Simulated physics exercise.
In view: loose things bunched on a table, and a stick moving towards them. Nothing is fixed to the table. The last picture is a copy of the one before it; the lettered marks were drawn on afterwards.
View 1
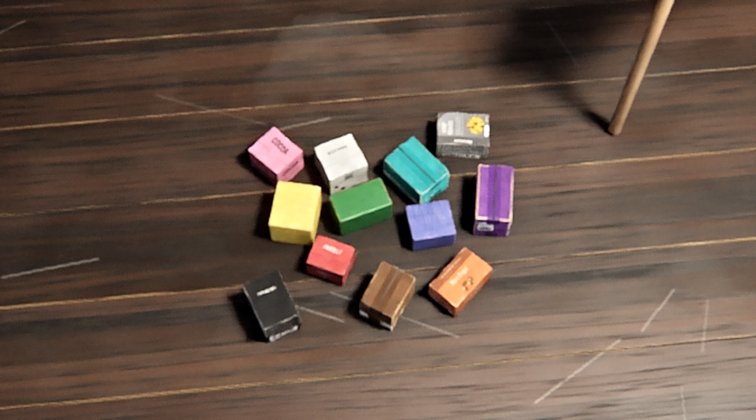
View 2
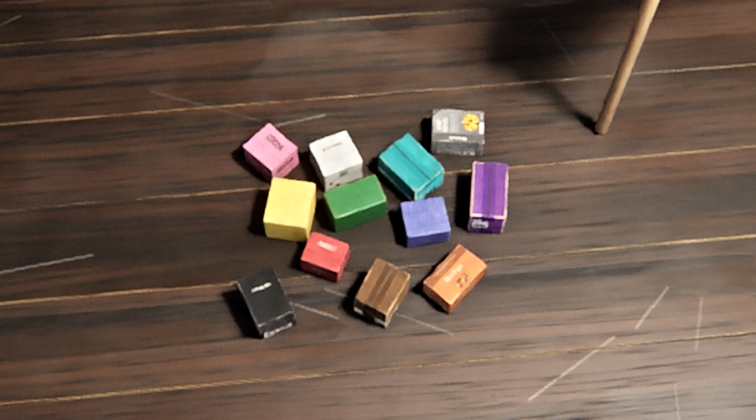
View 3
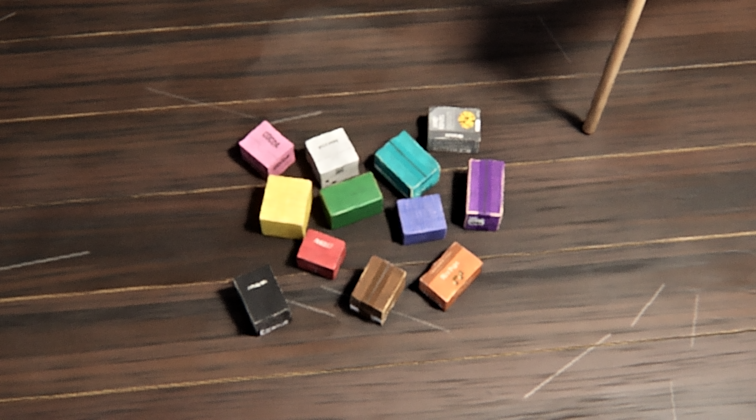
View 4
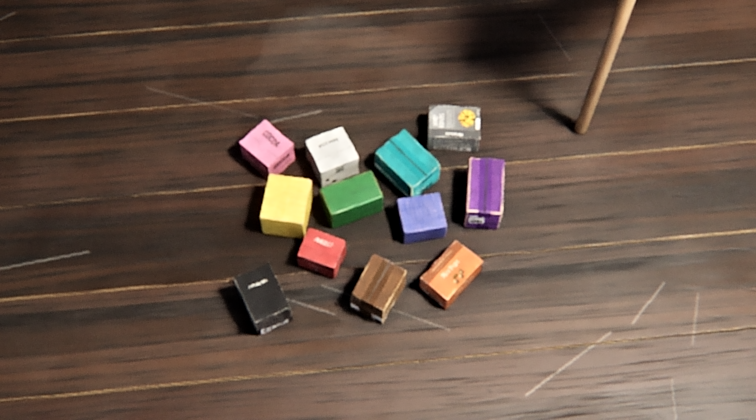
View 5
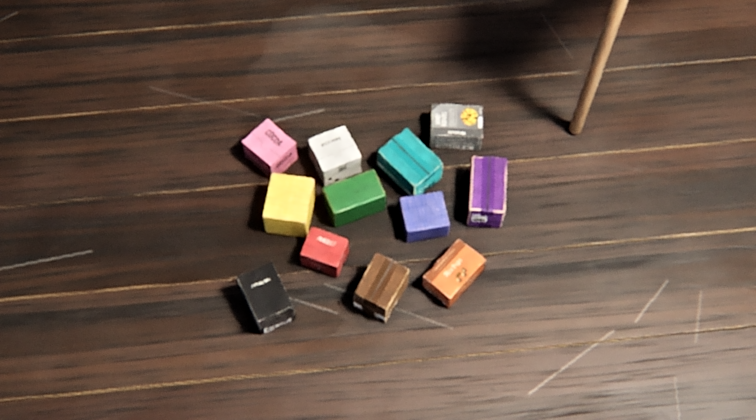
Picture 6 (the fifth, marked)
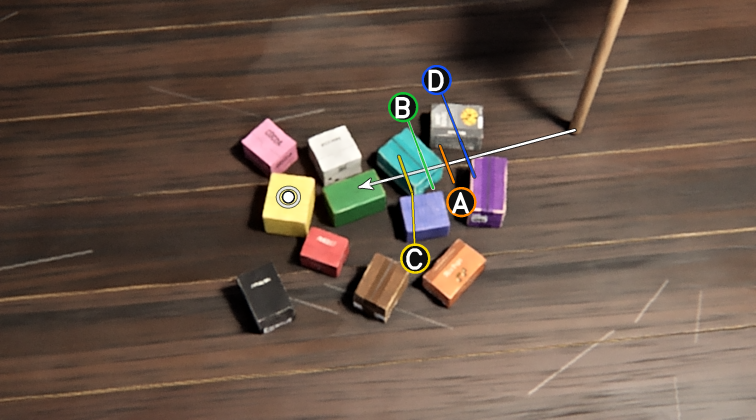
Eleven small boxes and blocks lie loosely bunched on a dark wooden plank surface, seen from above at a slant. Pink, white, turquoise and grey ones sit along the back, yellow, green, blue and purple across the middle, and red, black, brown and orange nearer the front. A pale wooden stick at upper right shifts slightly left, while the view drifts a little and the boxes keep their arrangement.
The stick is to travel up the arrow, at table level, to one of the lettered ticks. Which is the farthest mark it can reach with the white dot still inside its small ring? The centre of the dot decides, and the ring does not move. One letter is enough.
The farthest safe stop is C.
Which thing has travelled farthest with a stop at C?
It is the turquoise box.
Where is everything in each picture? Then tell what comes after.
In the first frame, turquoise box (416, 172); red box (331, 261); blue block (430, 225).
In the second frame, blue block (425, 222); yellow block (290, 211).
In the third frame, orange packet (450, 276); purple box (484, 195).
In the fourth frame, black packet (263, 300); green block (352, 200).
In the fifth frame, pink packet (270, 150); grey box (456, 127); brown box (381, 288).
On the copy, A at (447, 164); B at (426, 169); C at (406, 175); D at (467, 159); the arrow from (575, 130) to (360, 188); the white dot at (288, 197).
On C. First, foot of the stick (513, 147).
Then, foot of the stick (452, 163); grey box (451, 125).
Finally, foot of the stick (406, 176); turquoise box (381, 175); green block (342, 205); the dot is still in its ring.
By contrast, A keeps the dot in but is short; B keeps the dot in but is short; D keeps the dot in but is short.
